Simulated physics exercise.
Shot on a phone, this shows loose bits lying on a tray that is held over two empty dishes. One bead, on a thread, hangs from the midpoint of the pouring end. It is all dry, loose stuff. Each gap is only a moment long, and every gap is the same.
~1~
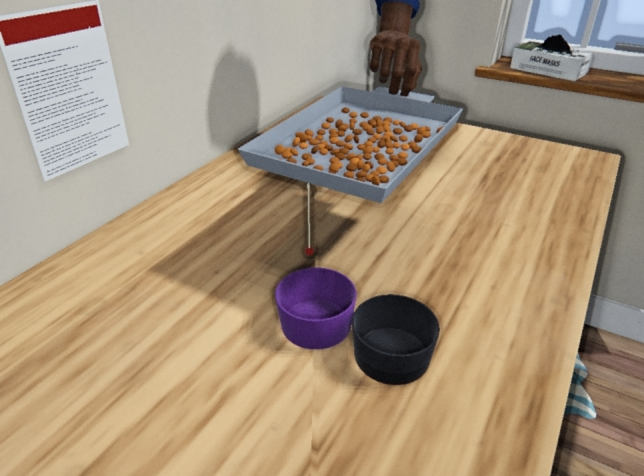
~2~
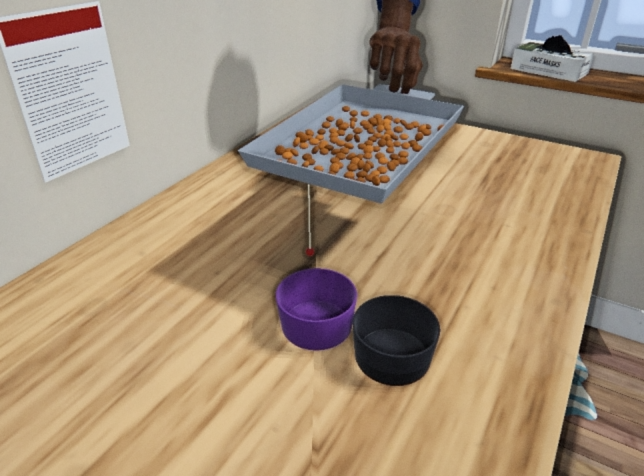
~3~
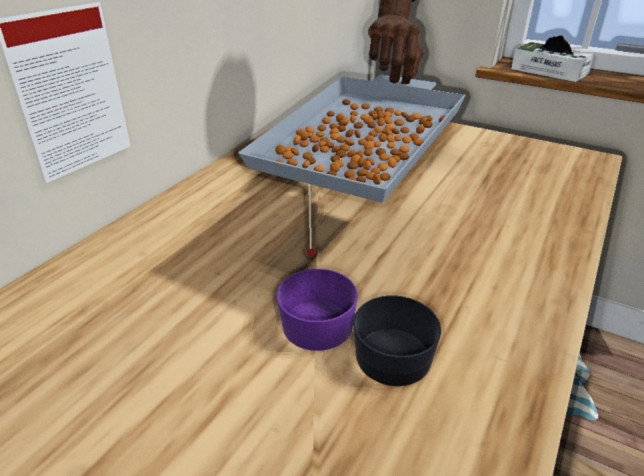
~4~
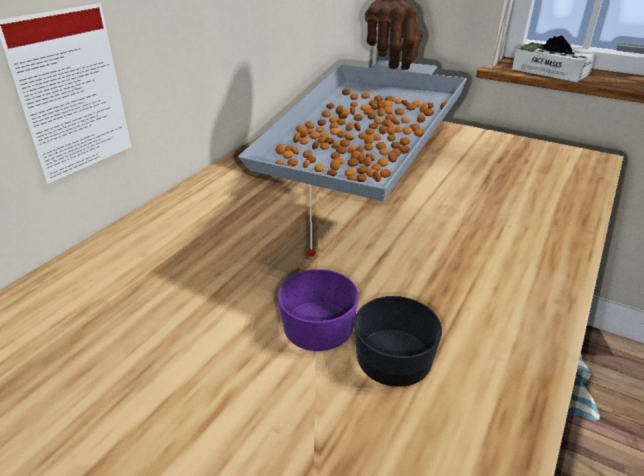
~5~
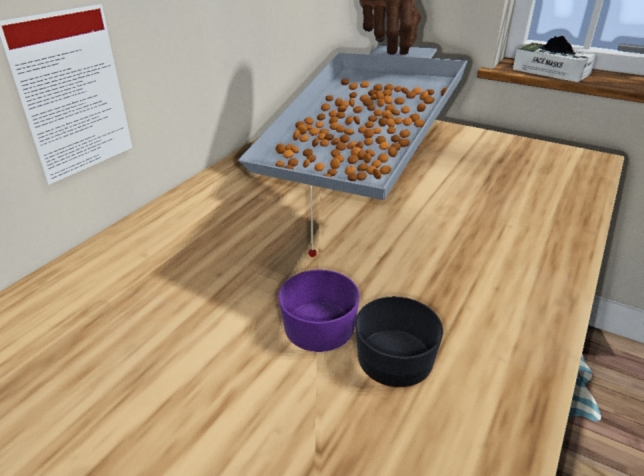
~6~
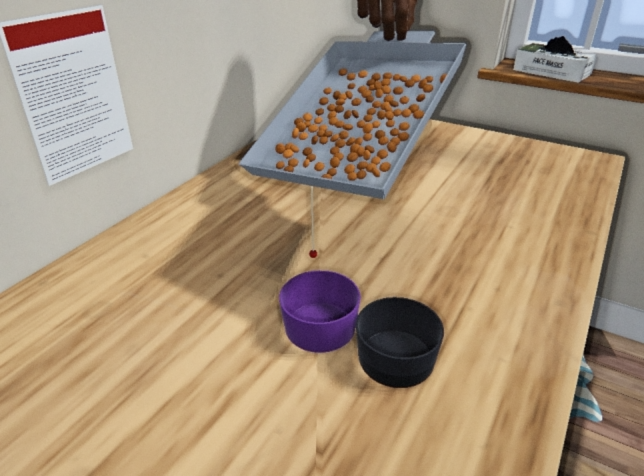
On a wooden table, a hand held a grey tray of small orange-brown bits above a purple dish and a black one, then slowly raised the far end, slanting the tray toward the near side.
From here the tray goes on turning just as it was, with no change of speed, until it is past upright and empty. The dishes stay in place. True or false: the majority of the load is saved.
False.
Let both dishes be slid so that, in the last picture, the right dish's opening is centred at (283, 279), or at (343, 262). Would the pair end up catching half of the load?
Result, first setup: The bulk; second setup: The minor share.
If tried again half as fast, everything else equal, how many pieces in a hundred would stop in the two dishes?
About 20 in a hundred.
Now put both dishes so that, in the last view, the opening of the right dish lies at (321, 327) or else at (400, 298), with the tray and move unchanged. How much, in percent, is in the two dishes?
First position: Some 20 %; second position: Some 0 %.
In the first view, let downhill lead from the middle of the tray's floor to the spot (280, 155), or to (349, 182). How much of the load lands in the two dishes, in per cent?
In order: About 0, then 70 percent.
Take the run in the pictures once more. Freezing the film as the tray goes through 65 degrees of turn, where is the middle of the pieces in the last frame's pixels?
I'd put it at about (293, 165).
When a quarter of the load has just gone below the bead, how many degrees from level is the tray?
It is at around 85 degrees.
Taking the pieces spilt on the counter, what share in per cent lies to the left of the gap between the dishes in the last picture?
That would be roughly 100 per cent.
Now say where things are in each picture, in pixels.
The first frame shows corners of the pouring end (246, 148) and (382, 184), level; middle of the load (361, 147), bits of cat kibble; left dish (295, 330); right dish (376, 365); bead on its thread (310, 251).
The second frame shows corners of the pouring end (246, 149) and (382, 185), level; middle of the load (362, 146).
The third frame shows corners of the pouring end (246, 151) and (382, 184), tipped barely, lowest at the left corner; middle of the load (362, 142).
The fourth frame shows corners of the pouring end (246, 154) and (382, 184), tipped a little, lowest at the left corner; middle of the load (363, 136).
The fifth frame shows corners of the pouring end (246, 158) and (381, 184), tipped clearly, lowest at the left corner; middle of the load (362, 130).
The sixth frame shows corners of the pouring end (246, 161) and (380, 184), tipped clearly, lowest at the left corner; middle of the load (361, 124); left dish (299, 333); right dish (381, 368).
Just after the last frame, tray tipped steeply; every one on the tray.
A moment on, tray tipped past a quarter turn; roughly a quarter on the tray; about a tenth in the left dish; roughly half outside both; roughly a quarter in the air.
Further on, tray tipped past a quarter turn; about a tenth in the left dish; the larger part outside both.
When it is over, tray tipped past a quarter turn; not one in the right dish; about a tenth in the left dish; the larger part outside both.
